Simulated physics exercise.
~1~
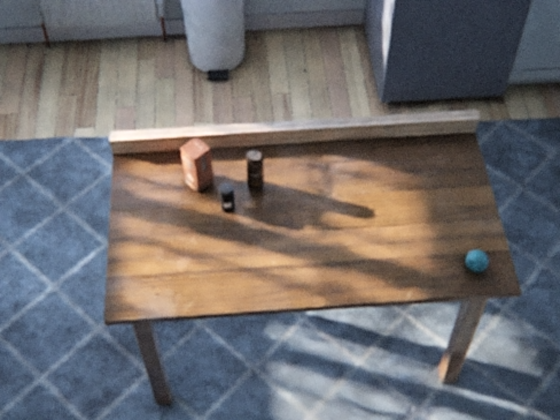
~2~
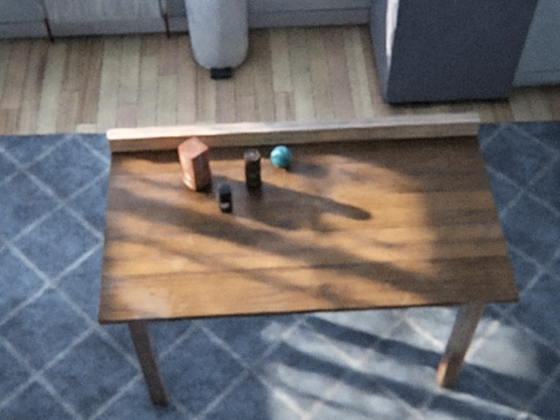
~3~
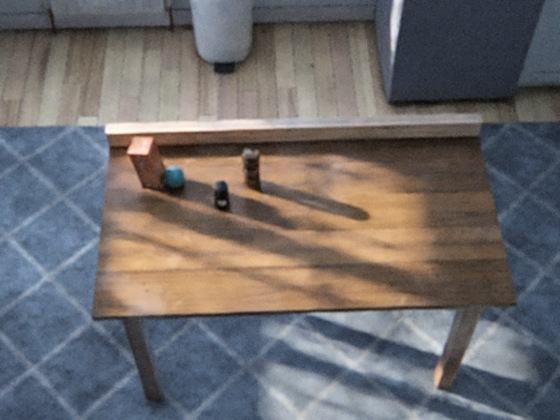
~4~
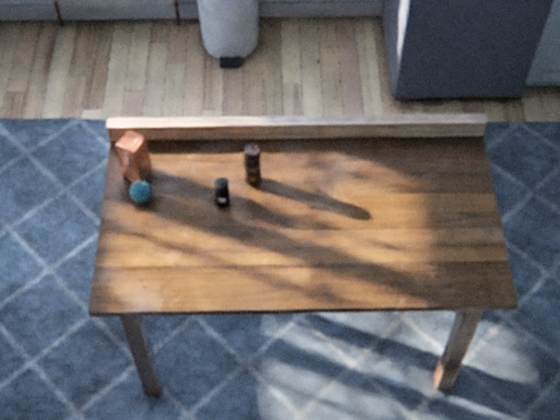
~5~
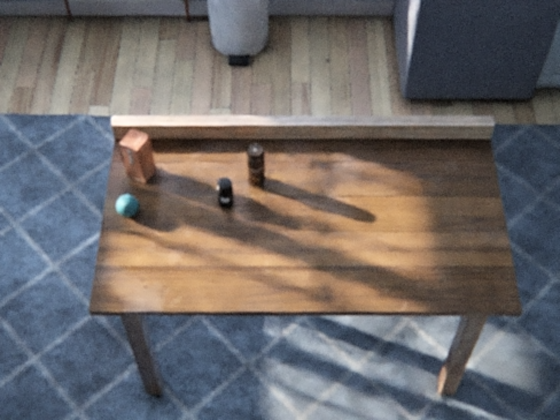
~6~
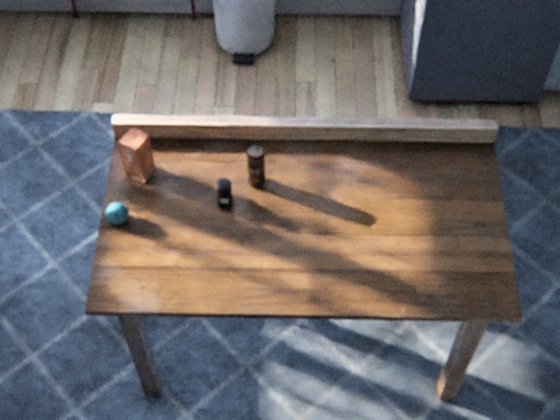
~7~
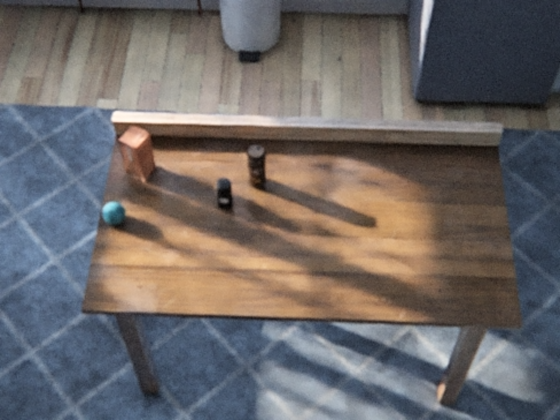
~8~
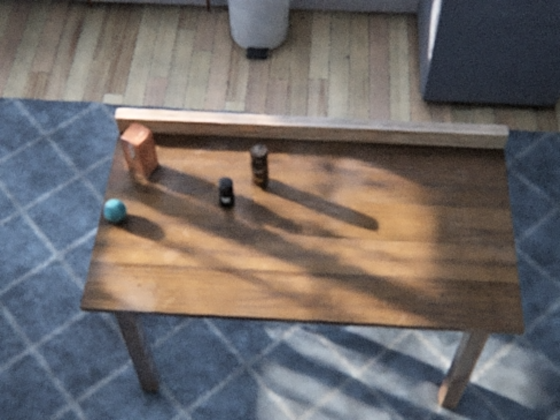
A turquoise ball sits near the right edge of a wooden table, seen from above in a room with a blue patterned rug and pale floorboards. An upright orange carton stands at the back left, with a small black shaker and a taller brown can to its right. The ball travels left and away to the raised rail along the far edge, then heads back toward the carton. It knocks the carton leftward, tilting it briefly before it settles upright. The ball rolls on, slows and ends near the left edge, while the shaker and can stay put.
